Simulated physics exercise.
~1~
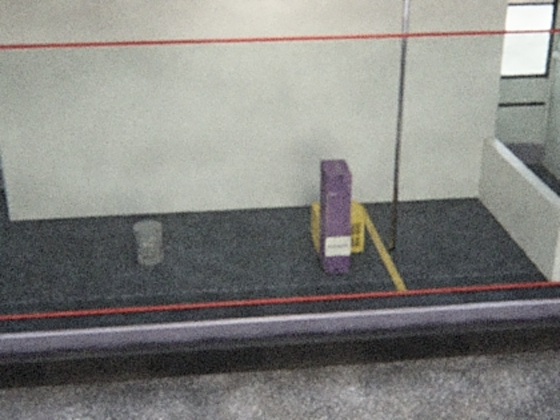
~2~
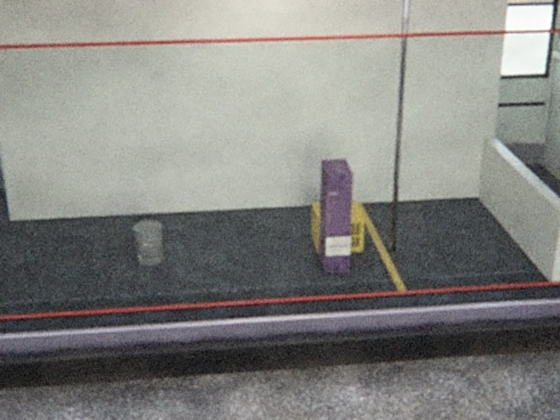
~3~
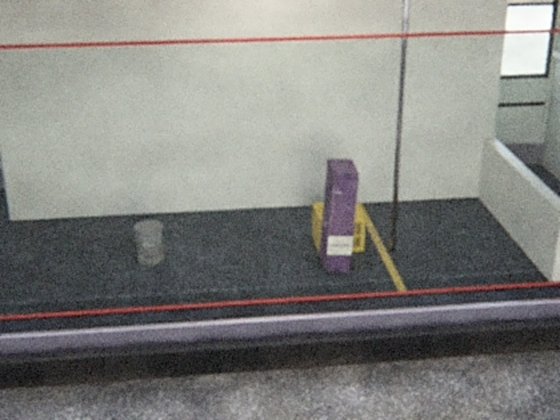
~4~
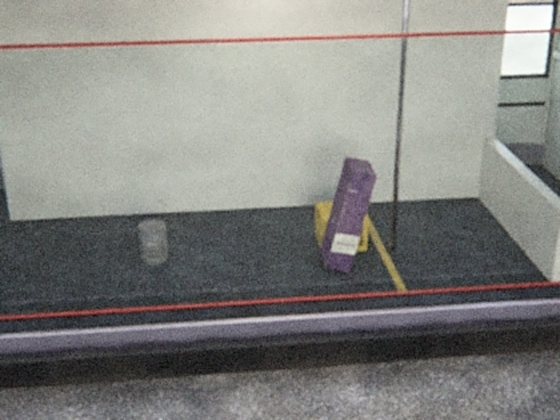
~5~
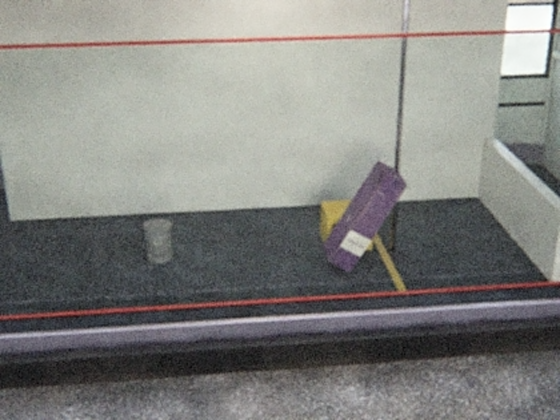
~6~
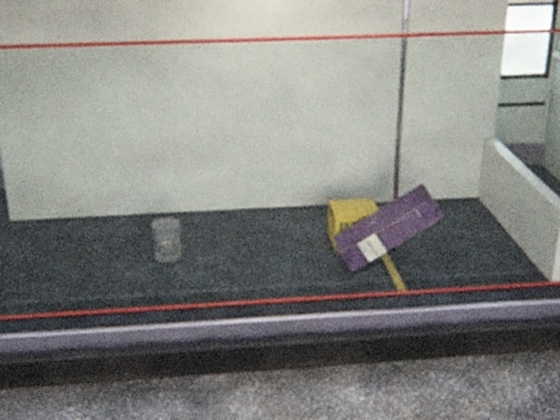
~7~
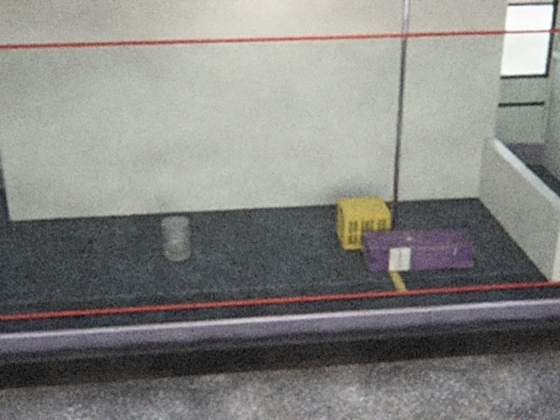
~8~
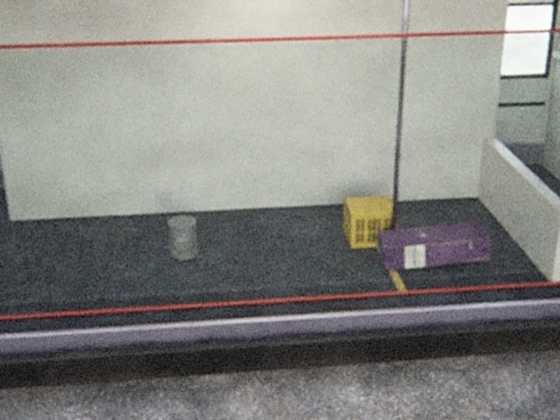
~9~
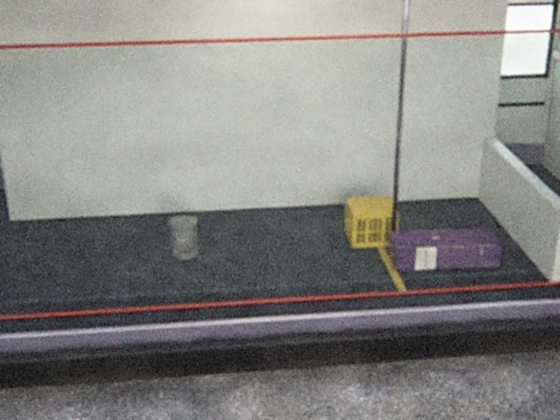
Purple tall box tipping right onto its side and sliding past a yellow line, while yellow crate and grey bucket slide right, stopping short.
